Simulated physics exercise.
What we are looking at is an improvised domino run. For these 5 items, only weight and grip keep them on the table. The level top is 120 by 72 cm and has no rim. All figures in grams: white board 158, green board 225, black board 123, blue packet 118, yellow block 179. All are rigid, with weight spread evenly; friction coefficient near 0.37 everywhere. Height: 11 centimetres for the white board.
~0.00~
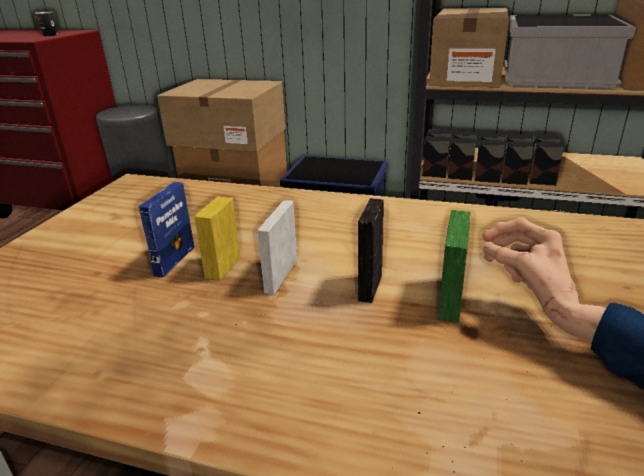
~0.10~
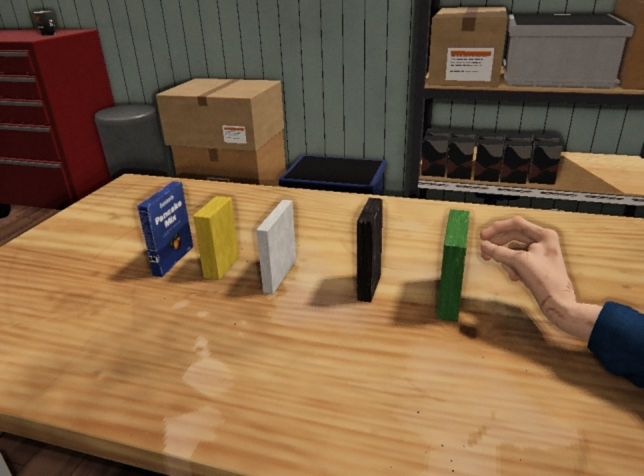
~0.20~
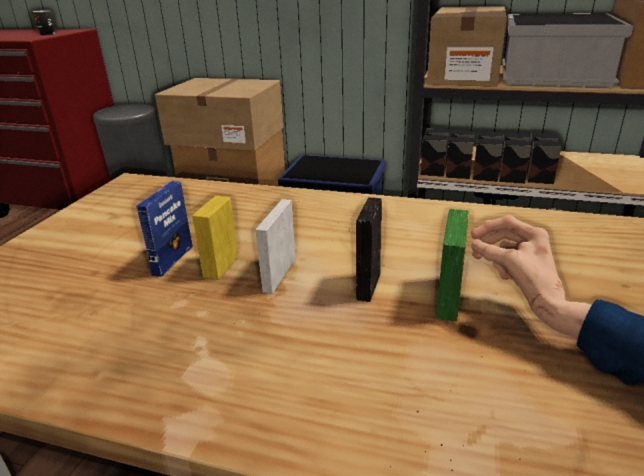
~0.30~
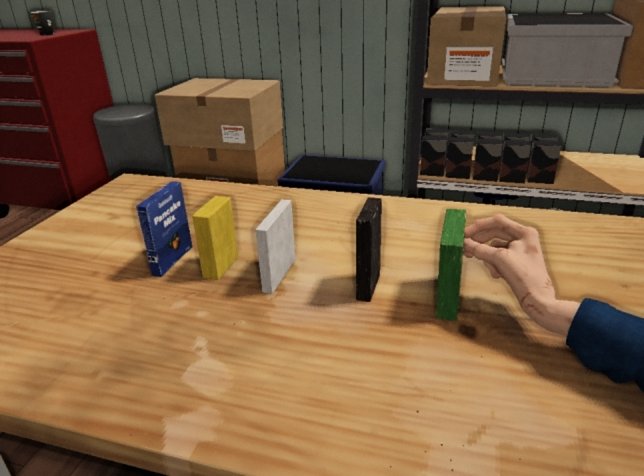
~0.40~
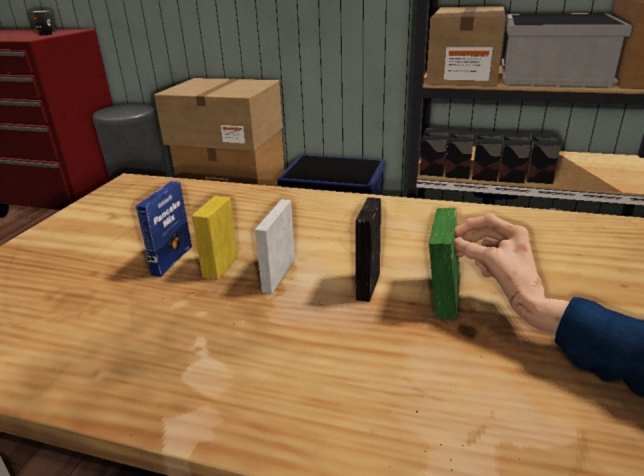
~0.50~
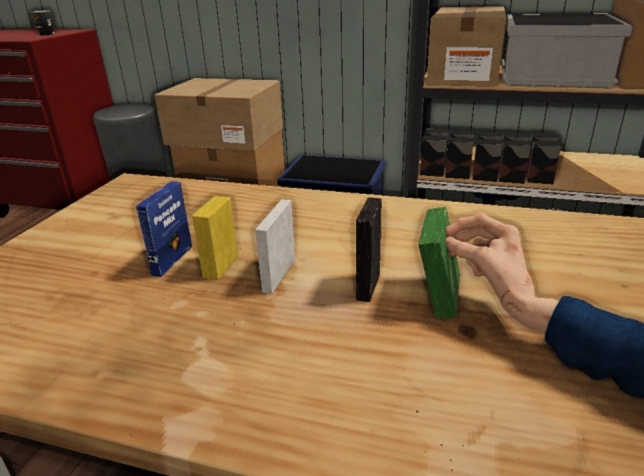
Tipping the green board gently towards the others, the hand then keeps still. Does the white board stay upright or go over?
Capsized.
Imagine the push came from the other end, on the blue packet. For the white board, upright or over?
White board: Knocked over.
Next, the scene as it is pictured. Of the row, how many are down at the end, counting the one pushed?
Count: 5.
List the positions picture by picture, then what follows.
The first frame shows white board (279, 246); black board (371, 251).
The second frame shows black board (370, 250); yellow block (218, 238).
The third frame shows black board (369, 250); yellow block (217, 238).
The fourth frame shows green board 2° over; black board (369, 250); yellow block (217, 238).
The fifth frame shows green board 8° over; black board (369, 250); yellow block (216, 238).
The sixth frame shows green board 15° over; white board (277, 246); black board (369, 250).
After 0.80 s, green board 80° over; black board 13° off upright.
After 1.00 s, green board 90° over; white board 26° off upright near (262, 245); black board 71° off upright.
After 1.20 s, green board 90° over; white board 73° off upright near (245, 258); black board on its side; yellow block 42° off upright.
After 1.40 s, green board 90° over; white board on its side near (244, 266); black board on its side; yellow block on its side.
In the end (1.8 s), toppled on the table, white board, black board and yellow block. At the end, from the last picture's camera, white board near (244, 266).
